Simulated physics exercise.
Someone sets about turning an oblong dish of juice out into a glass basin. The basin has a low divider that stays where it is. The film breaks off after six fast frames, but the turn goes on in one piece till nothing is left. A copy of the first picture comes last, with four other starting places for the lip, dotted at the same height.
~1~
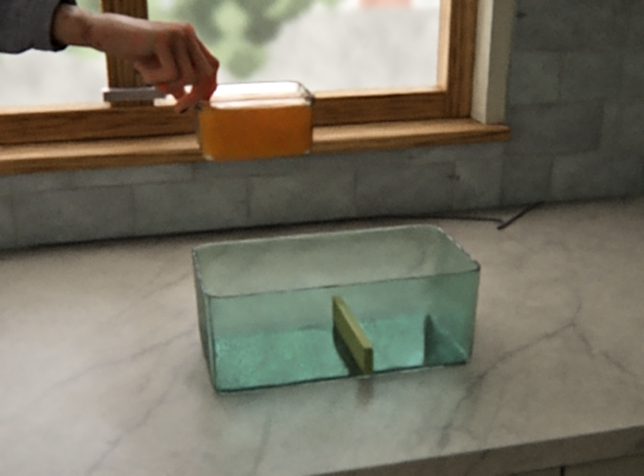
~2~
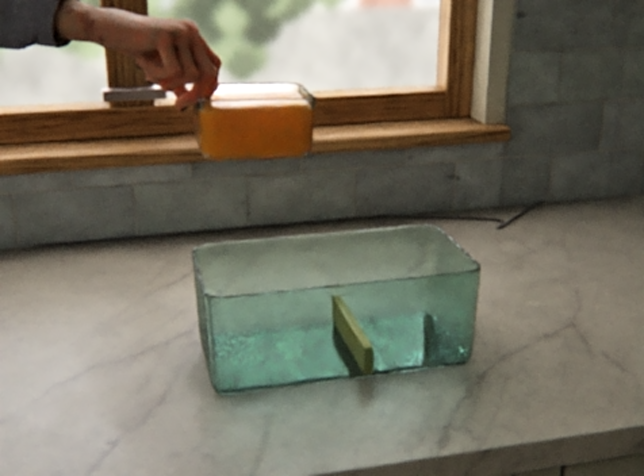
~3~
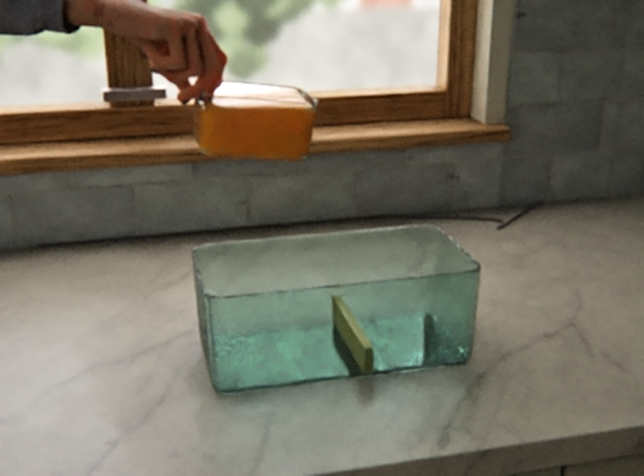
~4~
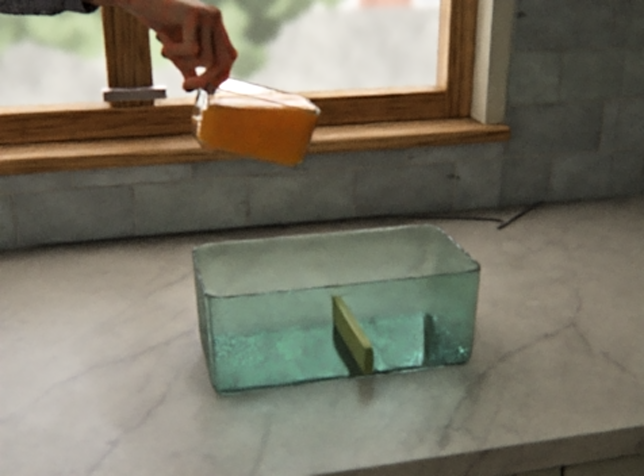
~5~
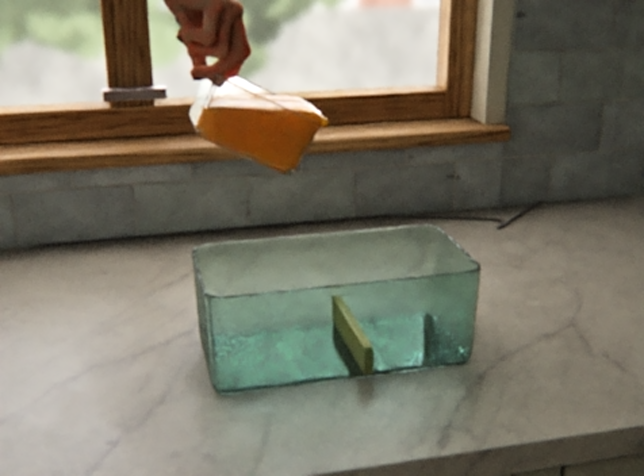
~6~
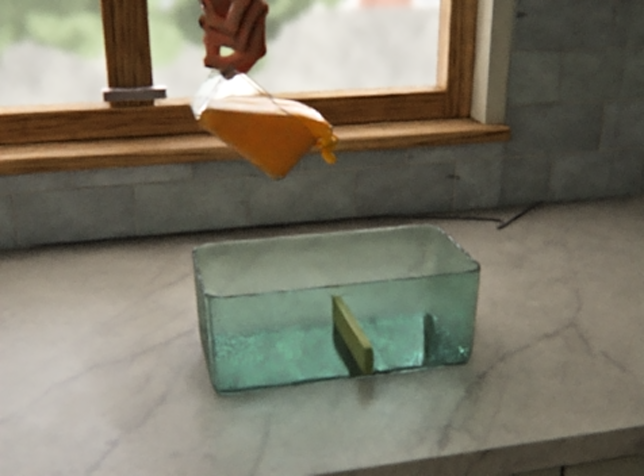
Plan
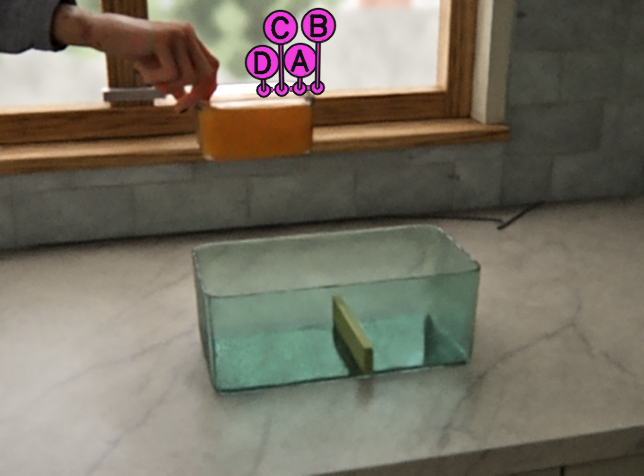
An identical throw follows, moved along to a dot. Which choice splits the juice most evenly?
Take C.
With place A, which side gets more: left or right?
The right one.
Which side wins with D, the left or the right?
The left one.
On the marked copy, A at (299, 88); B at (317, 87); C at (281, 89); D at (263, 90).
If A is chosen, about 29 % ends left of the wall and 69 % right of it.
If B is chosen, about 24 % ends left of the wall and 75 % right of it.
If C is chosen, about 46 % ends left of the wall and 53 % right of it.
If D is chosen, about 77 % ends left of the wall and 22 % right of it.
